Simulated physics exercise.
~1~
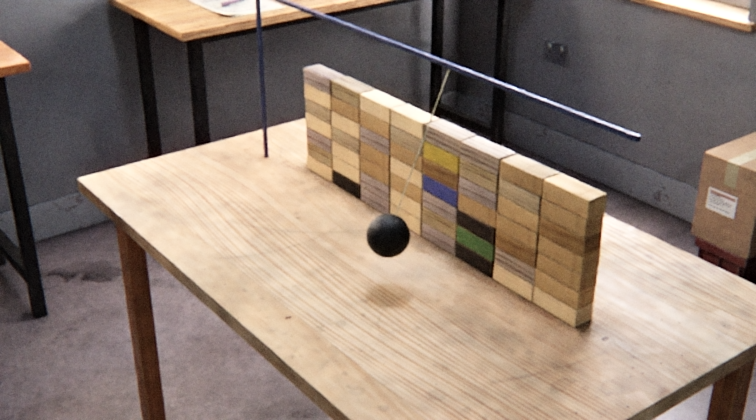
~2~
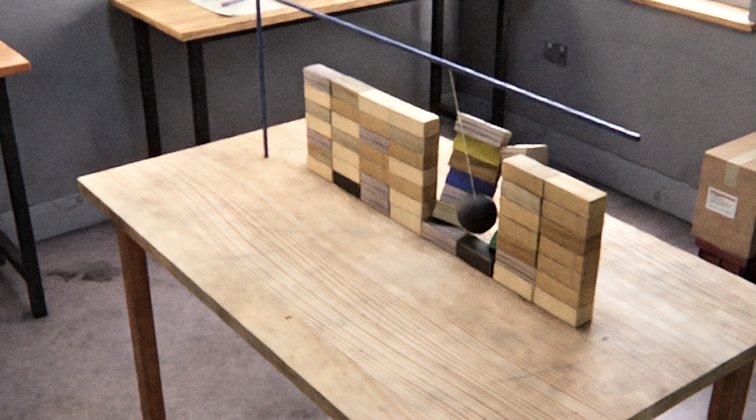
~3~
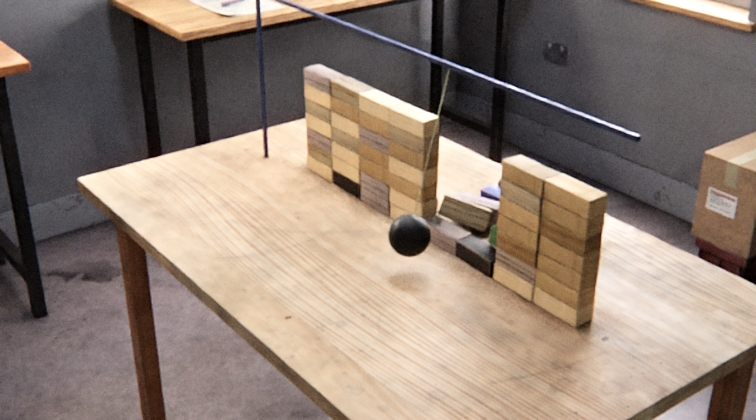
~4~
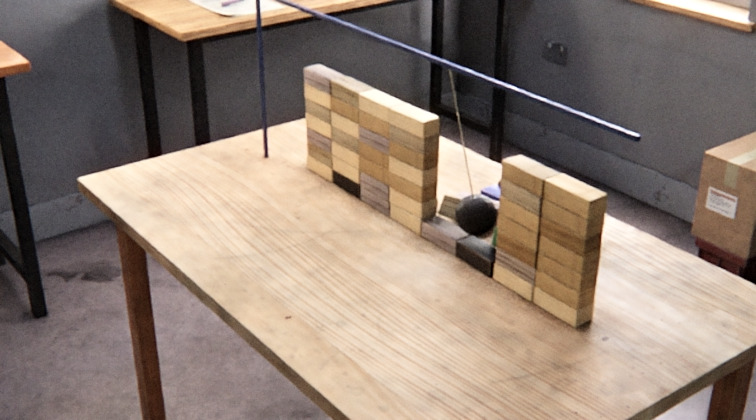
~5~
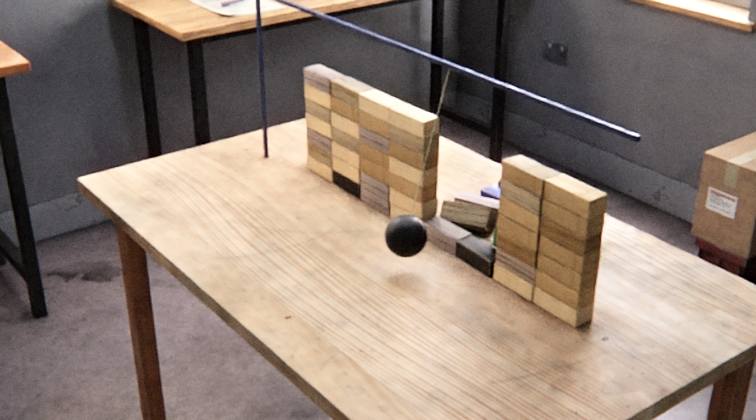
Wall of wooden blocks on a table being struck by a swinging black ball, which knocks a gap through and keeps swinging.
